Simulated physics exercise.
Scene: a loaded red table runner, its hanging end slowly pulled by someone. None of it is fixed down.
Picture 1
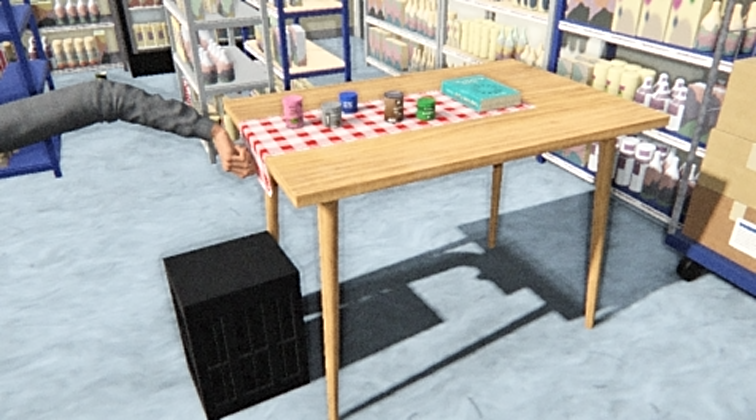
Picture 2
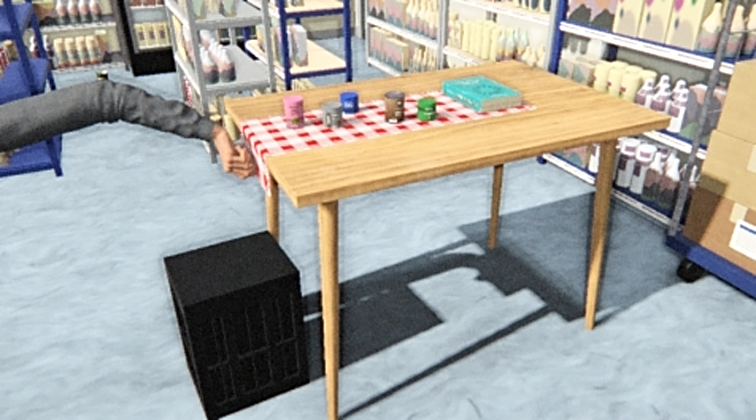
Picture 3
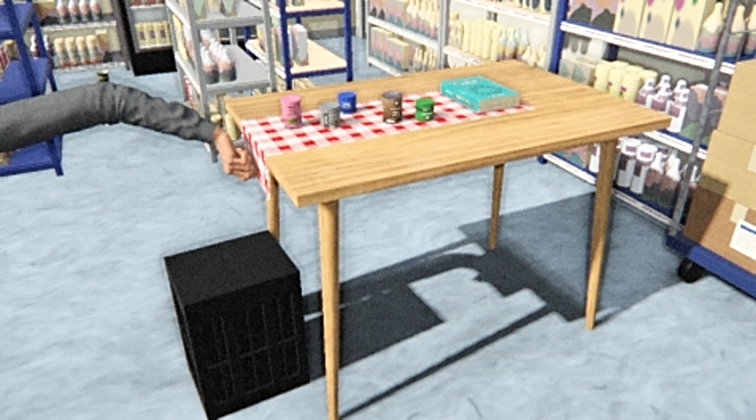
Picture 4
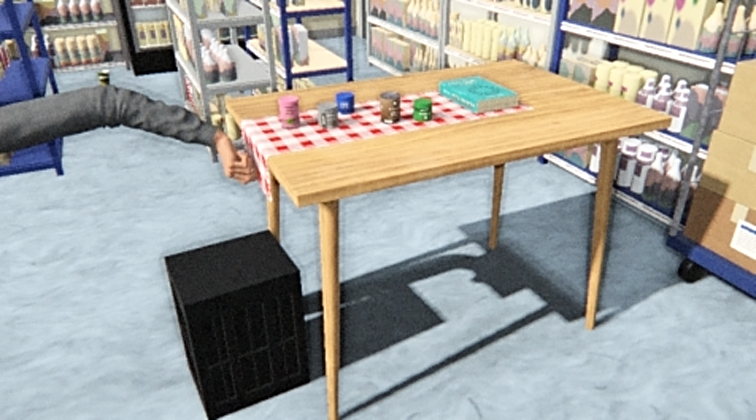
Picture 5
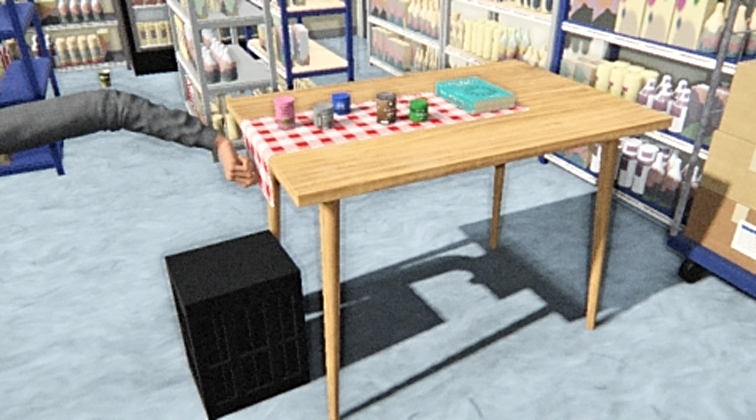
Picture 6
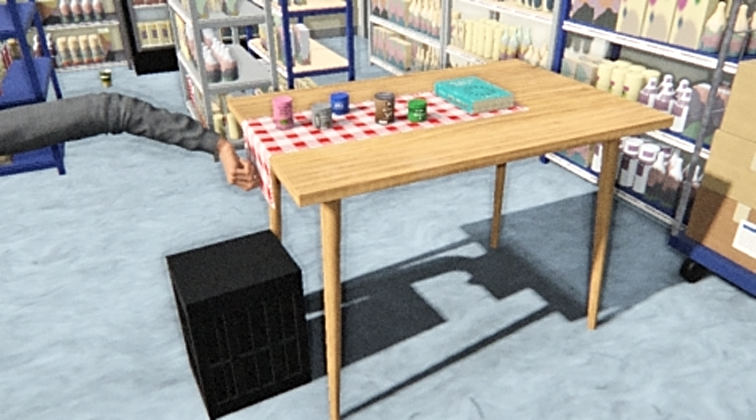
A gray-sleeved arm slowly tugged the hanging end of a red and white checkered runner at the table's left edge, and the small cans and pots on it crept slightly left with the cloth.
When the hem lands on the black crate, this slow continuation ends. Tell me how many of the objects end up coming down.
Two objects go.
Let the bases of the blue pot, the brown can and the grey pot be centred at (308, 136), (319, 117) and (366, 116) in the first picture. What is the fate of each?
The blue pot would end up off, the brown can would end up off, the grey pot would stay in place.
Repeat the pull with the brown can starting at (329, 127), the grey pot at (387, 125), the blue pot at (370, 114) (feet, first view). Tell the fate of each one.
Brown can dropped, grey pot kept, blue pot kept.
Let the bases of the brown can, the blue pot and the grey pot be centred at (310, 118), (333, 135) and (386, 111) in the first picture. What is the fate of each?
In the end the brown can is no longer on top, the blue pot is no longer on top, and the grey pot is still on top.
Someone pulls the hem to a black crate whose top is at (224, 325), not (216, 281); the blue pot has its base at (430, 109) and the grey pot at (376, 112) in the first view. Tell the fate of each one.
The blue pot stays put; the grey pot is lost.
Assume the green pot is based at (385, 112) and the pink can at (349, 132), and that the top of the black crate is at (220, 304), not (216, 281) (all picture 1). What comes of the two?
So the green pot stays there, and the pink can leaves.
Soon after, hem near (262, 212); all still up.
Then, hem on the crate; pink can gone.
Further on, hem on the crate; pink can and grey pot gone.
At rest, hem on the crate; pink can and grey pot gone. The answer is two.
